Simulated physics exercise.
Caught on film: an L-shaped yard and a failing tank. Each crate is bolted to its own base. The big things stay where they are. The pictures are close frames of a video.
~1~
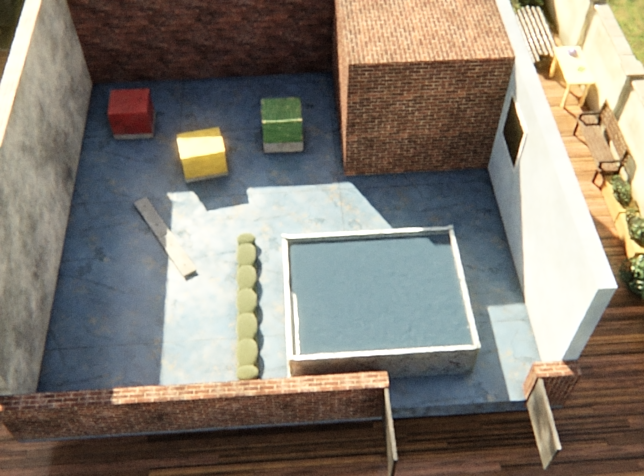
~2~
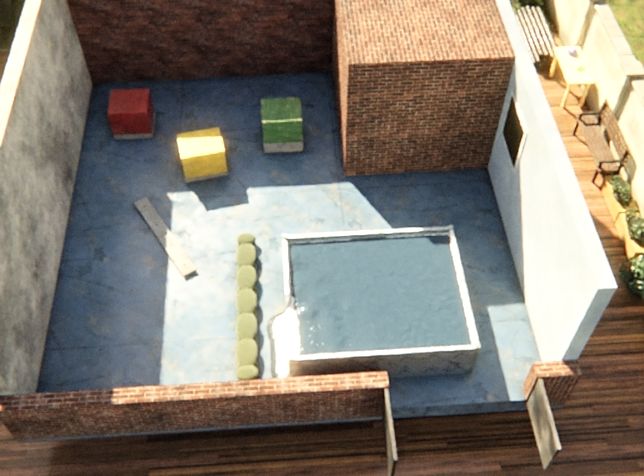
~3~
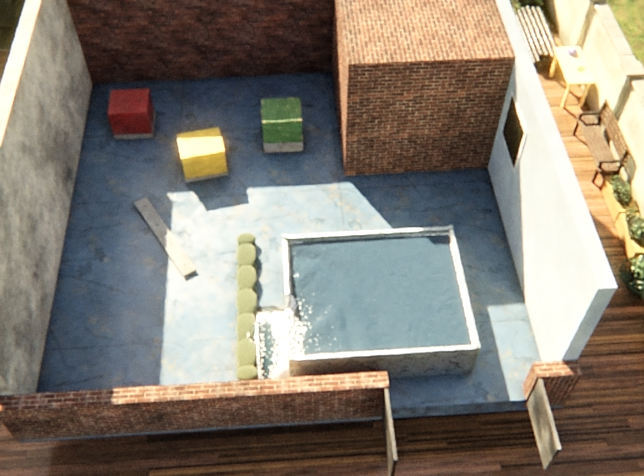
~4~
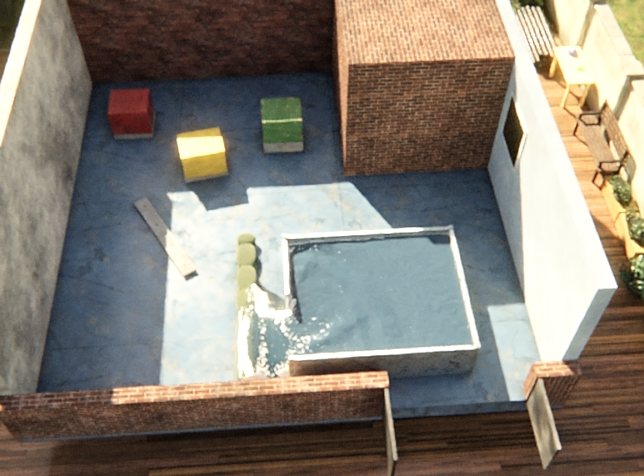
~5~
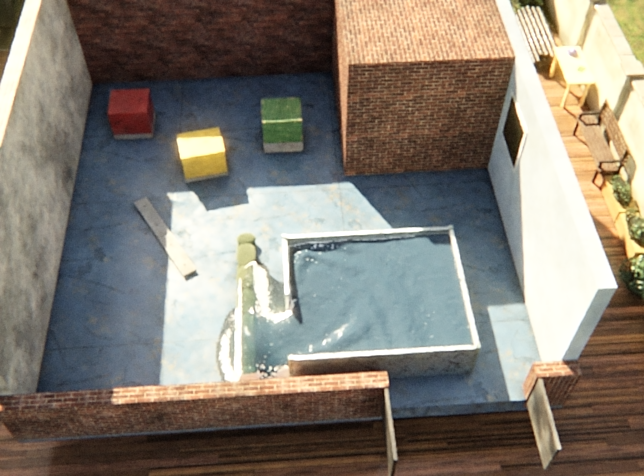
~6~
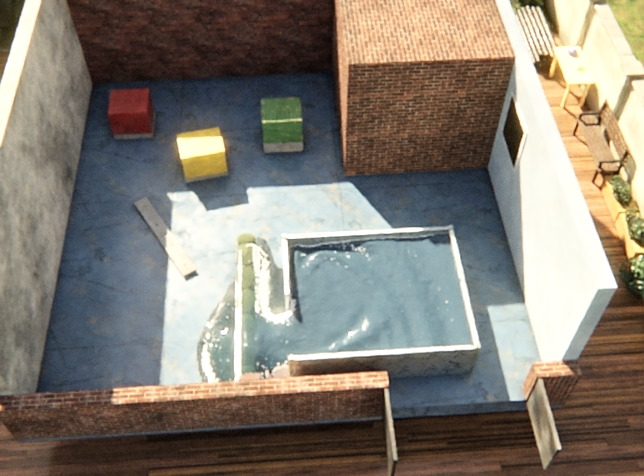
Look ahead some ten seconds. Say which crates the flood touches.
In the end: The red crate gets wet; the yellow crate gets wet; the green crate stays dry.
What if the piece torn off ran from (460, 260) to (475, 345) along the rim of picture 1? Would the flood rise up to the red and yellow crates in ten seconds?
My reading: Red crate stays dry; yellow crate is wetted.
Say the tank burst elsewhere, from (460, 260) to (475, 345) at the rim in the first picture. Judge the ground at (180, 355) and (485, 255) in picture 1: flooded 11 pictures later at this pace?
In turn: Dry, under water.
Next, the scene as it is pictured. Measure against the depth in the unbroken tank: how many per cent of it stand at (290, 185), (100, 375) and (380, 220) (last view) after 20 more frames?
Roughly 4, 16 and 0 per cent, in turn.
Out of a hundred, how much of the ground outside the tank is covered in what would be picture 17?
About 40 per cent.
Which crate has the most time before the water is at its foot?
Last comes the red one.
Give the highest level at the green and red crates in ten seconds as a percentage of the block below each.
Roughly 70 per cent, then 190 per cent.
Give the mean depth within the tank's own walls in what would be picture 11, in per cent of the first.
I make it 76 per cent.
A moment on, water covers 25 % of the floor; the red crate not reached, the yellow crate not reached, the green crate not reached.
Next, water covers 40 % of the floor; the red crate not reached, the yellow crate not reached, the green crate water round its plinth.
Then, water covers 55 % of the floor; the red crate not reached, the yellow crate water round its plinth, the green crate water round its plinth.
Later, water covers 80 % of the floor; the red crate water round its plinth, the yellow crate water round its plinth, the green crate water round its plinth.
In the end, water covers 90 % of the floor; the red crate was topped, the yellow crate was topped, the green crate stayed above the water.
